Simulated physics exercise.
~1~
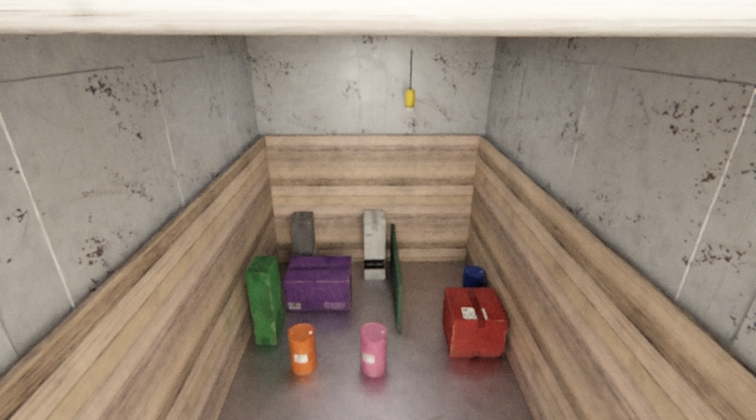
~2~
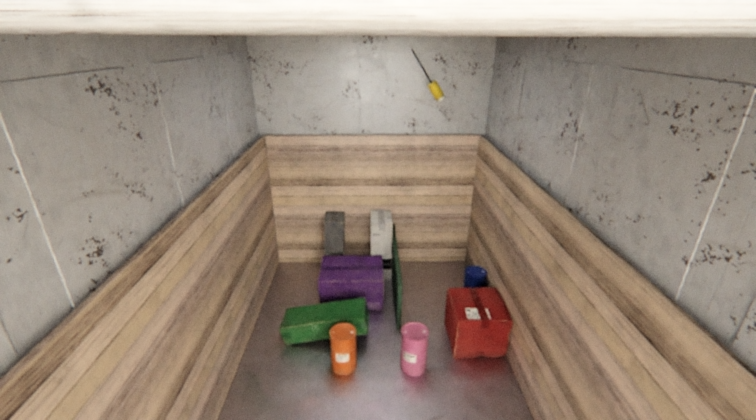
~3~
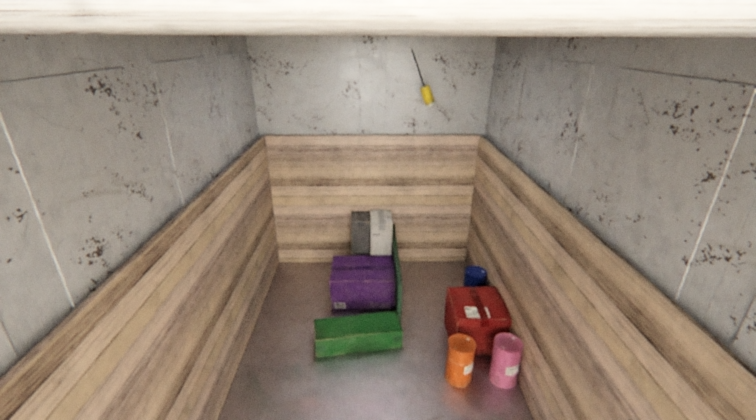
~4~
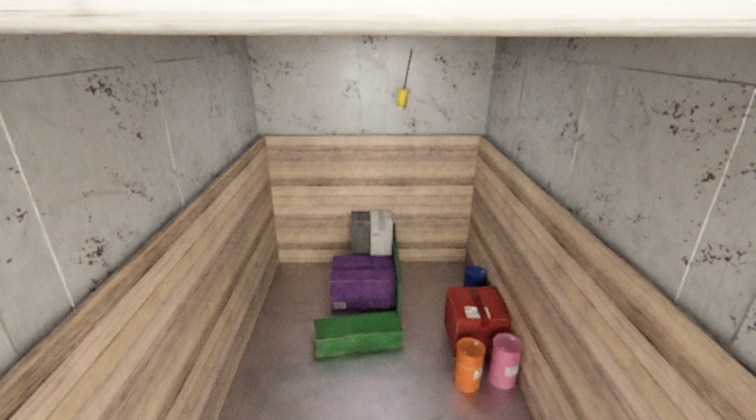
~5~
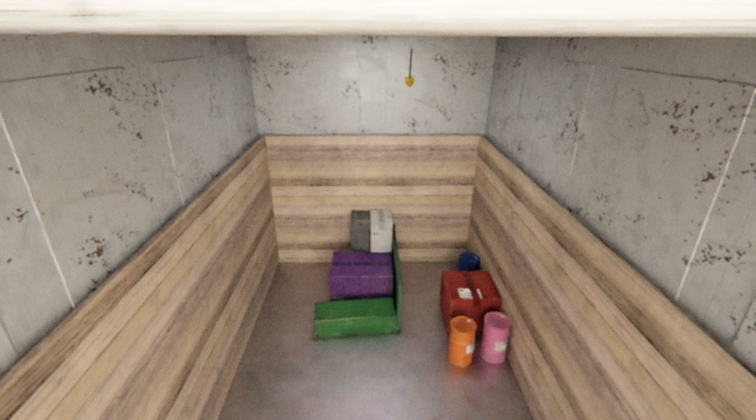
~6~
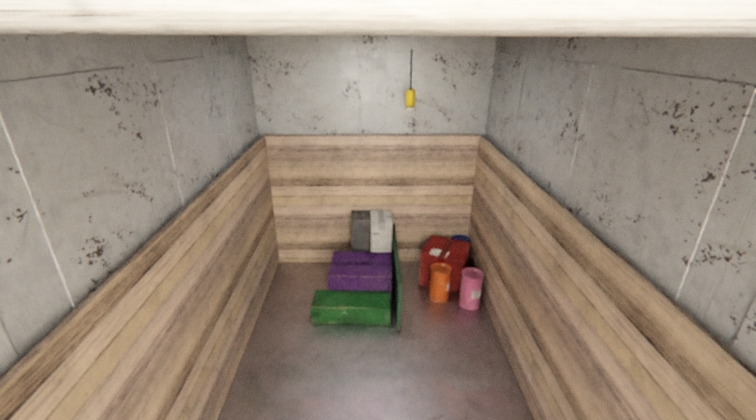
The video shows boxes and canisters in a van's load bay sliding right as the green box tips onto its side and a hanging yellow object swings; then the red box and the orange and pink canisters slide forward toward the bulkhead, ending upright beside the low board.
